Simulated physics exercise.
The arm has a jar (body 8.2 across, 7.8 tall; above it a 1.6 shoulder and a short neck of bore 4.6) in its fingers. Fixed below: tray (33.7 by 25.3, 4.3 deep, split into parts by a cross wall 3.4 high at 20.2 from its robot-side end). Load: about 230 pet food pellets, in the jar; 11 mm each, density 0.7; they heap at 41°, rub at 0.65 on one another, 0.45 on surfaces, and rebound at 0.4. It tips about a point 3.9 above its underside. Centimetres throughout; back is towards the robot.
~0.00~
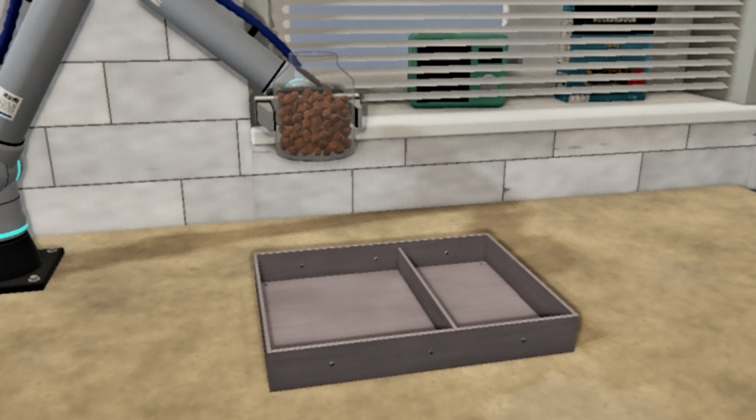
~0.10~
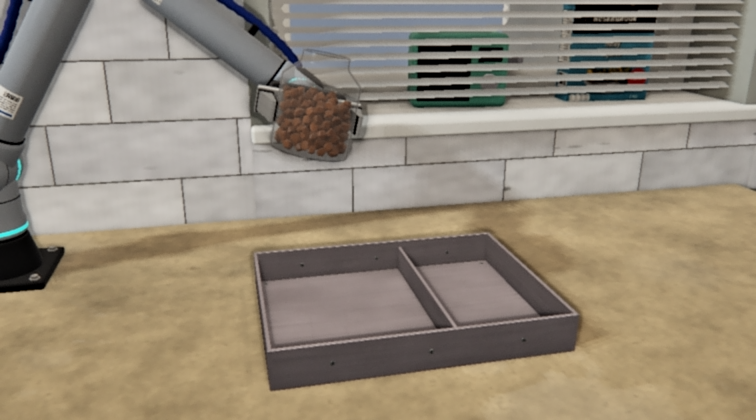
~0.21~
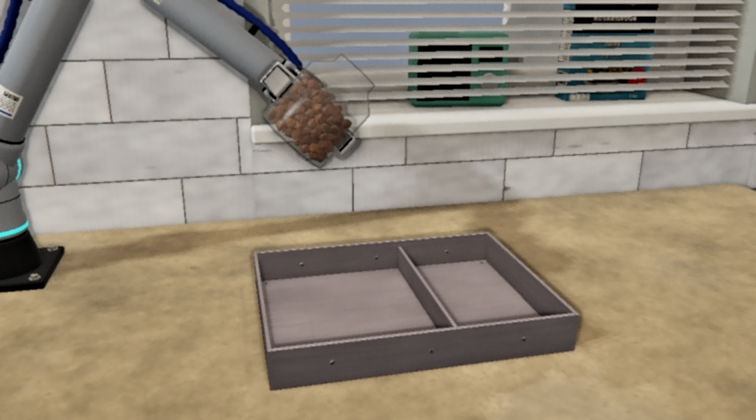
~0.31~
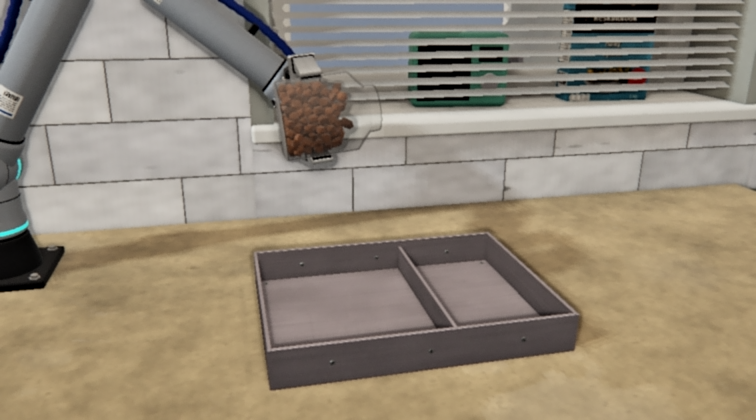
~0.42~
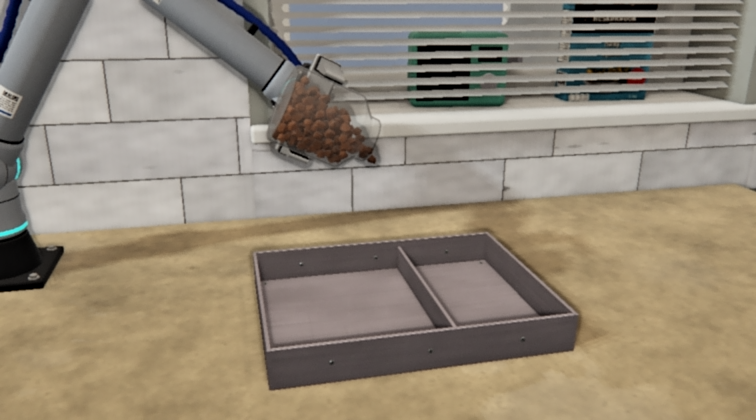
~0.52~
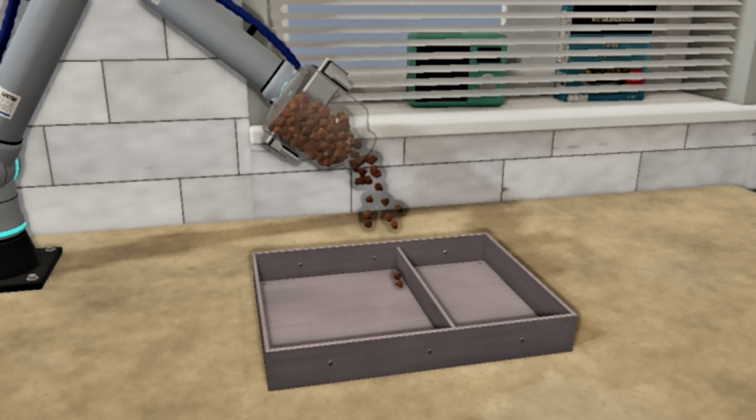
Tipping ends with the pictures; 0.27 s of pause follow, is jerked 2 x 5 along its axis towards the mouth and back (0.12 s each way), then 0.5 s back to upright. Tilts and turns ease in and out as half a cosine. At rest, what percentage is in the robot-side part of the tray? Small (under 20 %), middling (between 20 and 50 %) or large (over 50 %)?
A middling share, between 20 and 50 %, ends in the robot-side part of the tray.
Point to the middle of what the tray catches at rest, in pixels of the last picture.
Around (404, 307).
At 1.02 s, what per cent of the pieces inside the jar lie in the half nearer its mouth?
About 75 per cent.
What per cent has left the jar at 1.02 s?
About 25 per cent by then.
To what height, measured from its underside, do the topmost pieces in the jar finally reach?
About 5.5 cm.
After 1.02 s, tipped 128°, highest piece 26 above the table; 170 in the jar, 51 in the robot-side part, 3 in the far-side part, 9 in flight or on a rim.
After 1.52 s, tipped 64°, highest piece 27 above the table; 129 in the jar, 79 in the robot-side part, 22 in the far-side part, 3 in flight or on a rim.
After 1.97 s, upright, highest piece 27 above the table; 129 in the jar, 79 in the robot-side part, 25 in the far-side part.
After 2.67 s, upright, highest piece 27 above the table; 129 in the jar, 79 in the robot-side part, 25 in the far-side part.
In the end, 129 in the jar, 79 in the robot-side part, 25 in the far-side part. That is 34 % in the robot-side part of the tray.
